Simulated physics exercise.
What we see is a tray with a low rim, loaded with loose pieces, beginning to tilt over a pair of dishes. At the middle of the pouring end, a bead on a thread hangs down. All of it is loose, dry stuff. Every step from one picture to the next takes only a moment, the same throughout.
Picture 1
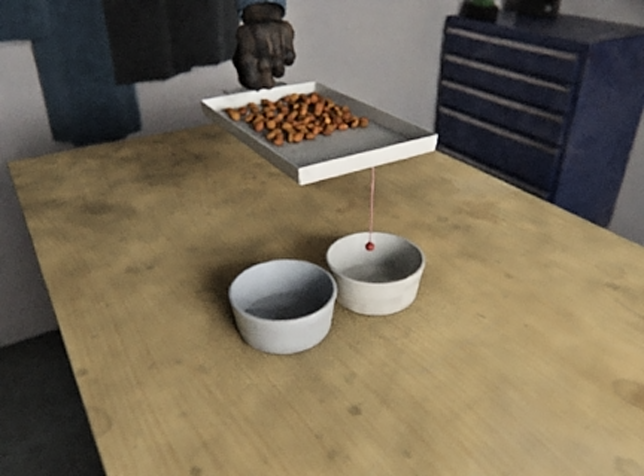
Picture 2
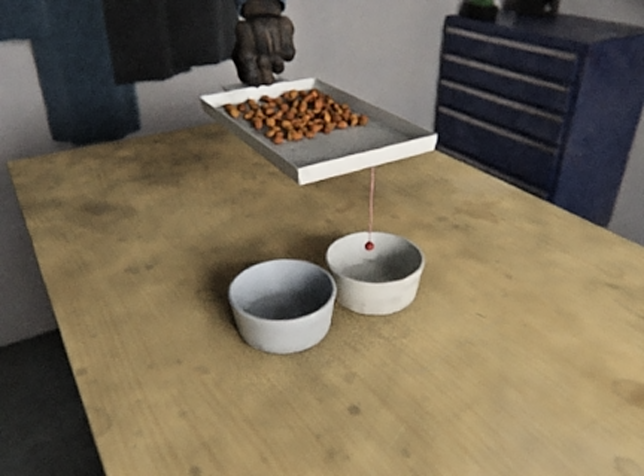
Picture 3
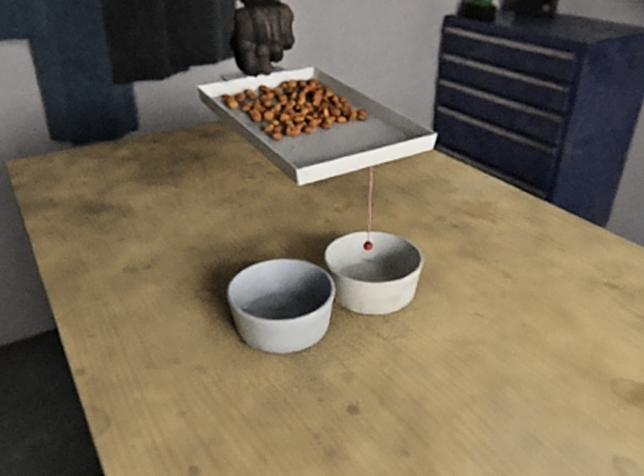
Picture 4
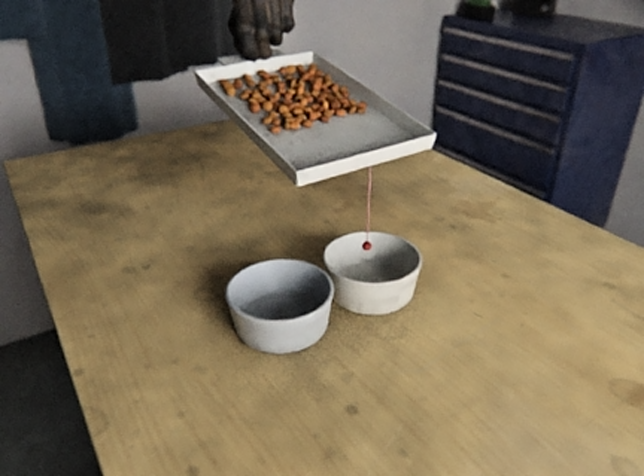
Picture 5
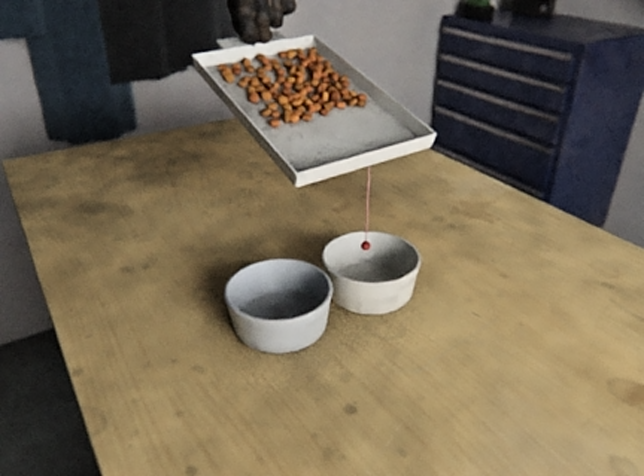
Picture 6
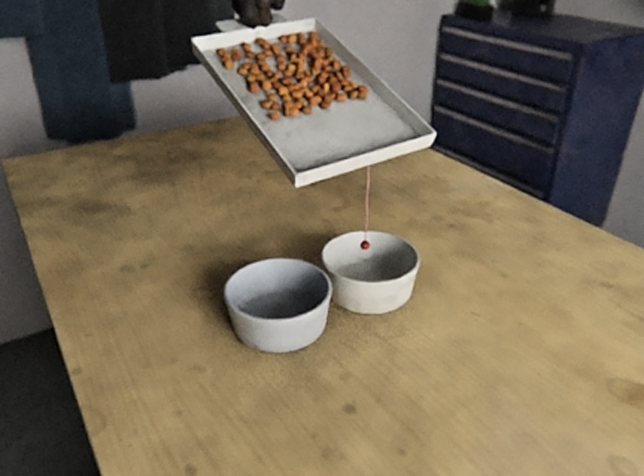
A dark gloved hand raised the back of a white tray of brown cat kibble, tilting it steeper above two small bowls on a wooden table, while a red bead hung from its front edge.
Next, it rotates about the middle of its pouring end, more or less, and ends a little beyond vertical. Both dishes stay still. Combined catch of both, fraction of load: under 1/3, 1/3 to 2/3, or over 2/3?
1/3 to 2/3.
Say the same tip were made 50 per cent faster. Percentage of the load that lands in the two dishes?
Near 20 in a hundred.
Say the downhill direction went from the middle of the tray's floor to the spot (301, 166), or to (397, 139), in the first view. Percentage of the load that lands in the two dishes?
Somewhere close to 80 % the first time, 20 % the second.
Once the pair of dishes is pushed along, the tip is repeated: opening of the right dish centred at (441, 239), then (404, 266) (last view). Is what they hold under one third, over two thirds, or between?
In order: In the middle band, then beyond two thirds.
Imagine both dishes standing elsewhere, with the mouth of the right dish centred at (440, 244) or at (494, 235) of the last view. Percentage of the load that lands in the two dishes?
The first try yields 70% and the second yields 30%.
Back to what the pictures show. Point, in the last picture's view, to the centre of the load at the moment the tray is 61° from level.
Check around (354, 150) in the last picture.
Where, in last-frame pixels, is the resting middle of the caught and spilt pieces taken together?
Around (374, 318), give or take.
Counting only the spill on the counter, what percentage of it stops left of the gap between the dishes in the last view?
Left share: Close to 10 %.
Soon, tray tipped steeply; nearly all on the tray; a stray few in the air.
A while on, tray tipped right over; about half on the tray; a small part in the left dish; a small part in the right dish; about a third outside both; a stray few in the air.
Towards the end, tray tipped past a quarter turn; about a quarter in the left dish; about a quarter in the right dish; about half outside both.
Finally, tray tipped past a quarter turn; about a quarter in the left dish; about a quarter in the right dish; about half outside both.
